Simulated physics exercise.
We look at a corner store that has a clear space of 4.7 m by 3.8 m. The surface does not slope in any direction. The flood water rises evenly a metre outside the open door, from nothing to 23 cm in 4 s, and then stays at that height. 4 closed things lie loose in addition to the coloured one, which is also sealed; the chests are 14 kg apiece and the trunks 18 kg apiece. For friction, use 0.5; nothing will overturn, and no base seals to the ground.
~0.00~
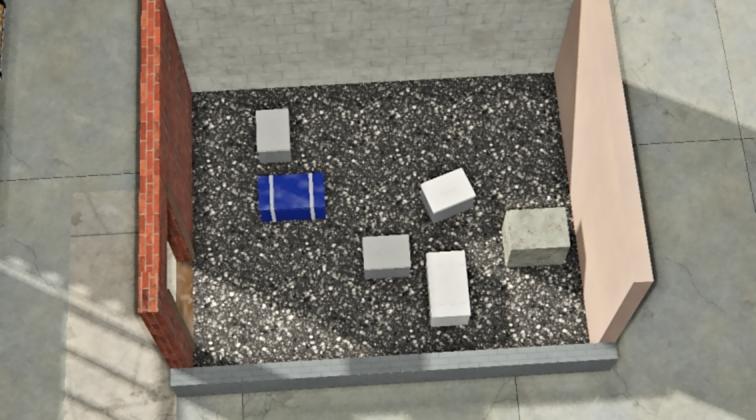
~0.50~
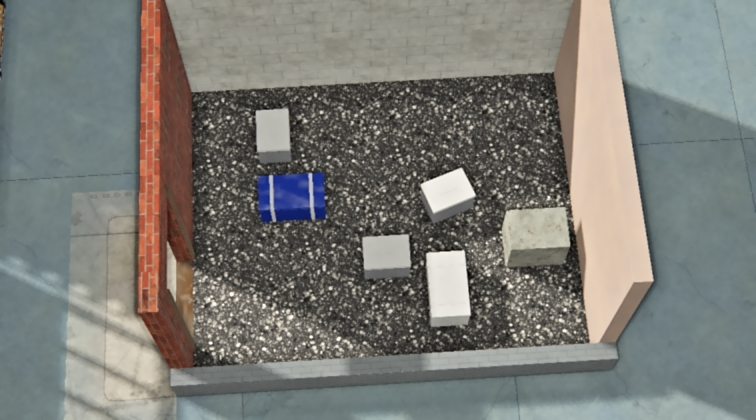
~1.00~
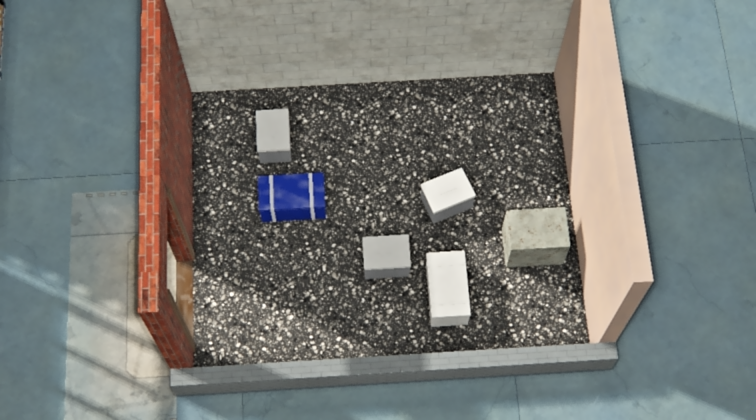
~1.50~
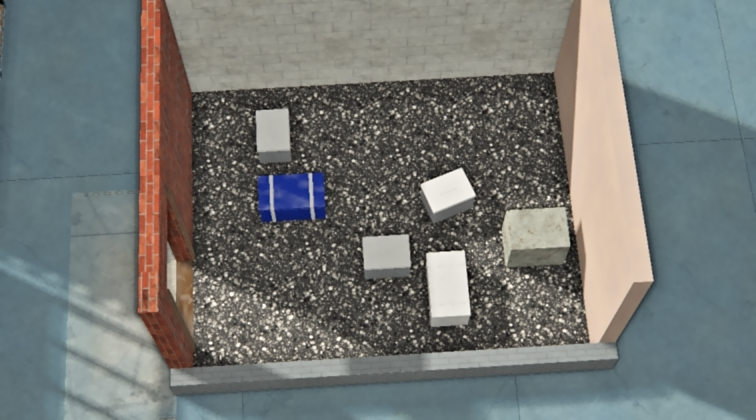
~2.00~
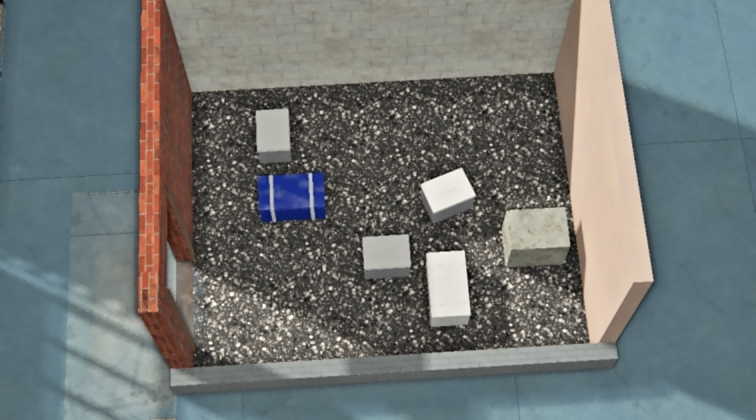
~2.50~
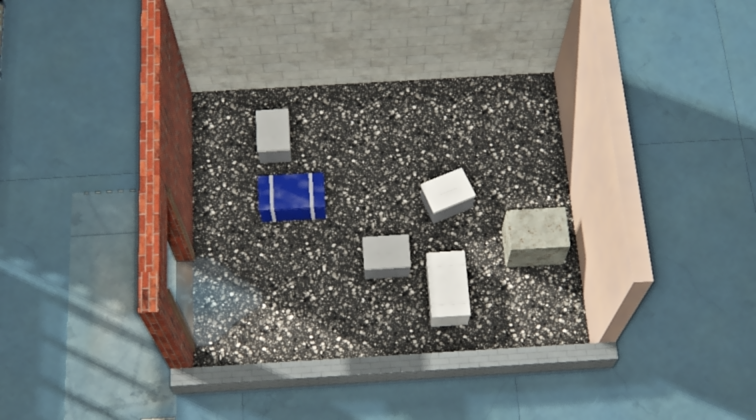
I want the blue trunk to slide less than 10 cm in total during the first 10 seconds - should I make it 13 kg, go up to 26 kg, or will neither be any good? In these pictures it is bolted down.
Go up to 26 kg; the lighter one falls short.
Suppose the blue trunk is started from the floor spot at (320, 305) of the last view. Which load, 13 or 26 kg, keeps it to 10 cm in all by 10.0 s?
No load works.
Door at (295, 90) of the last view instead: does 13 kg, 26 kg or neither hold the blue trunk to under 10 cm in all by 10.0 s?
Both masses fail.
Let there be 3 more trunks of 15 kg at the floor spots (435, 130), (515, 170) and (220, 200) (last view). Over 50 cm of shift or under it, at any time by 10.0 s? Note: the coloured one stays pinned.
First: Inside the limit; second: Beyond the limit; third: Inside the limit.
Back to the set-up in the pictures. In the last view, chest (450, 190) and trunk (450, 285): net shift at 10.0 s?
One is off by 100 cm, the other by 80 cm, in the order asked.
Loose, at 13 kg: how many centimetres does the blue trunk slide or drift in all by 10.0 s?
Close to 40 centimetres all told.
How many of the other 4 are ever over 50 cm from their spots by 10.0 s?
Count: 3.
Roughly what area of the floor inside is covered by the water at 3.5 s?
That flooded area is roughly 3.5 m2.
After 3.5 s the blue trunk would be 0 cm from its start with 13 kg and 0 cm from its start with 26 kg; 0 cm of water round it then.
After 4.5 s the blue trunk would be 4 cm from its start with 13 kg and 0 cm from its start with 26 kg; 3 cm of water round it then.
After 7.0 s the blue trunk would be 36 cm from its start with 13 kg and 0 cm from its start with 26 kg; 4 cm of water round it then.
After 10.0 s the blue trunk would be 36 cm from its start with 13 kg and 0 cm from its start with 26 kg; 4 cm of water round it then.
